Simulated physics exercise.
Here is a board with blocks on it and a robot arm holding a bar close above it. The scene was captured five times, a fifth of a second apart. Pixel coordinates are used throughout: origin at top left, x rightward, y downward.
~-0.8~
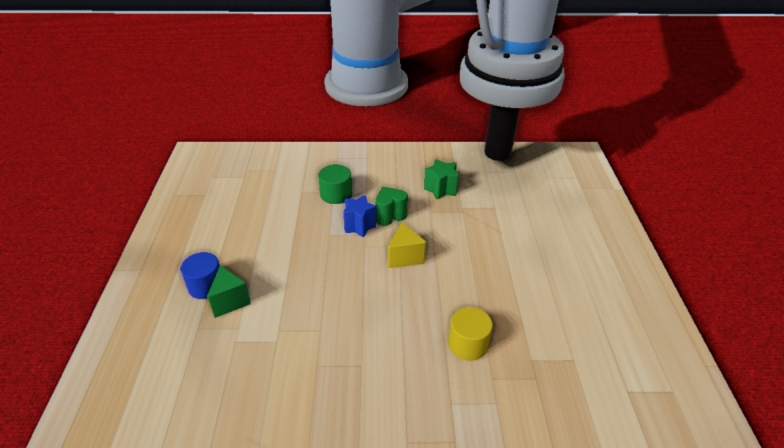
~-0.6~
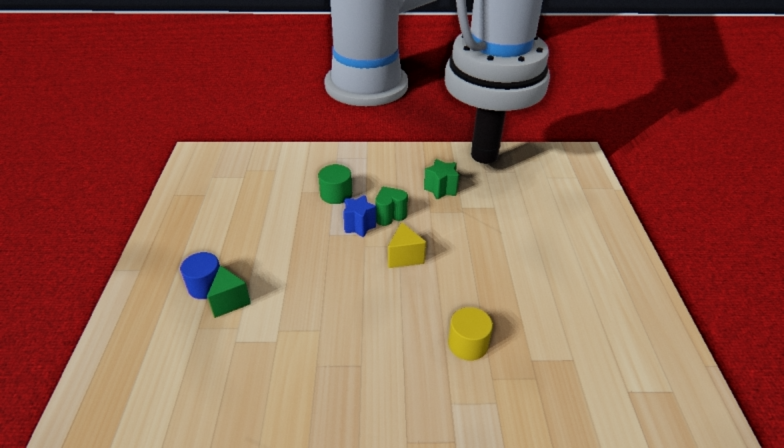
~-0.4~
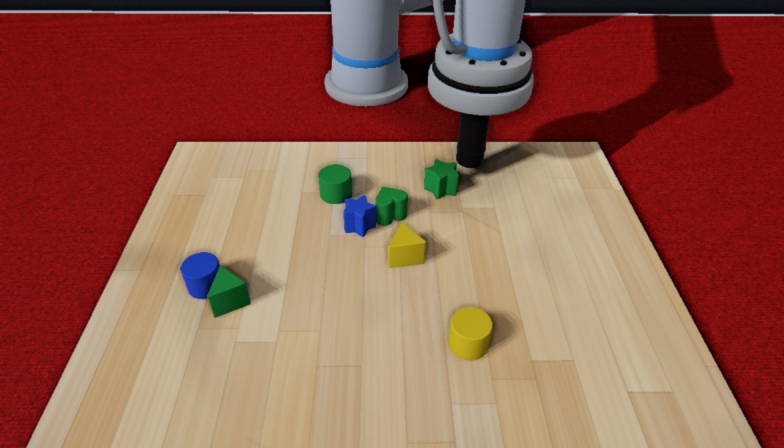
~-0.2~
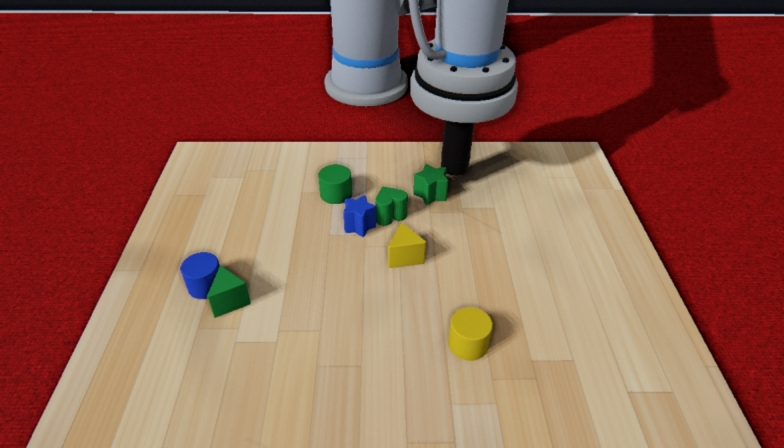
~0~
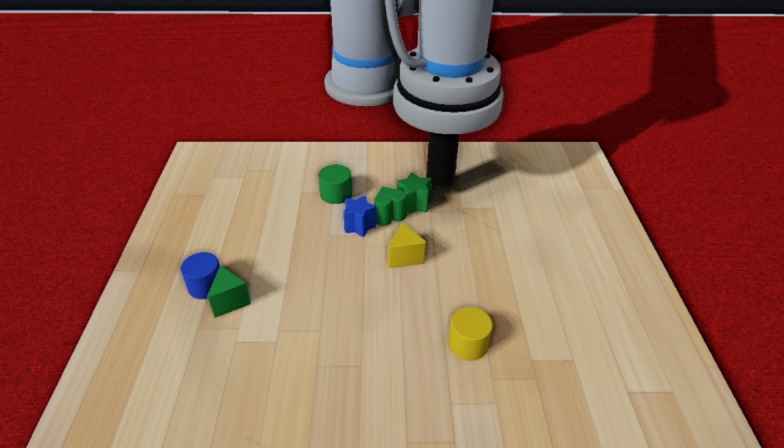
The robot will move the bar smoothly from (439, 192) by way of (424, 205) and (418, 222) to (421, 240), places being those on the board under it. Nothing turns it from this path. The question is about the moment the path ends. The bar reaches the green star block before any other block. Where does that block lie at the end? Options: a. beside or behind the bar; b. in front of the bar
I choose a.
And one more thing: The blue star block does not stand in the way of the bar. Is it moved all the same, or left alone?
It is no longer where it was.
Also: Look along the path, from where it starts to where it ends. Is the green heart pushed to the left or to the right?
Gets pushed right.
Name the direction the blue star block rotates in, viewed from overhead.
Short answer: Clockwise.
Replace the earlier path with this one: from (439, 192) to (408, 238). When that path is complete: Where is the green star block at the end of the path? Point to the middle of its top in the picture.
Final place: (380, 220).
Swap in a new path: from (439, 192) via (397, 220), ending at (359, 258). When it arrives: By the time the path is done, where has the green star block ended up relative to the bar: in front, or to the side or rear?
It is driven along in front.
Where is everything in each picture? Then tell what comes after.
In the first frame, lower end of the bar at (498, 154), tops of blocks, blue star block at (358, 205), green heart at (390, 195), yellow triangular block at (405, 236), green star block at (443, 168).
In the second frame, bar at (484, 157), blocks as before.
In the third frame, bar at (469, 161), blocks as before.
In the fourth frame, bar at (455, 168), green star block at (433, 174).
In the fifth frame, bar at (440, 179), blue star block at (358, 205), green heart at (389, 195), yellow triangular block at (405, 236), green star block at (415, 183).
What follows on the original path. Halfway along, bar at (420, 200); blue star block at (334, 212), turned 25° clockwise; green heart at (365, 210), turned 40° clockwise; green star block at (393, 205).
At the end, bar at (422, 227); blue star block at (328, 212), turned 30° clockwise; green heart at (358, 213), turned 65° clockwise; yellow triangular block at (406, 242); green star block at (390, 220), turned 50° clockwise.
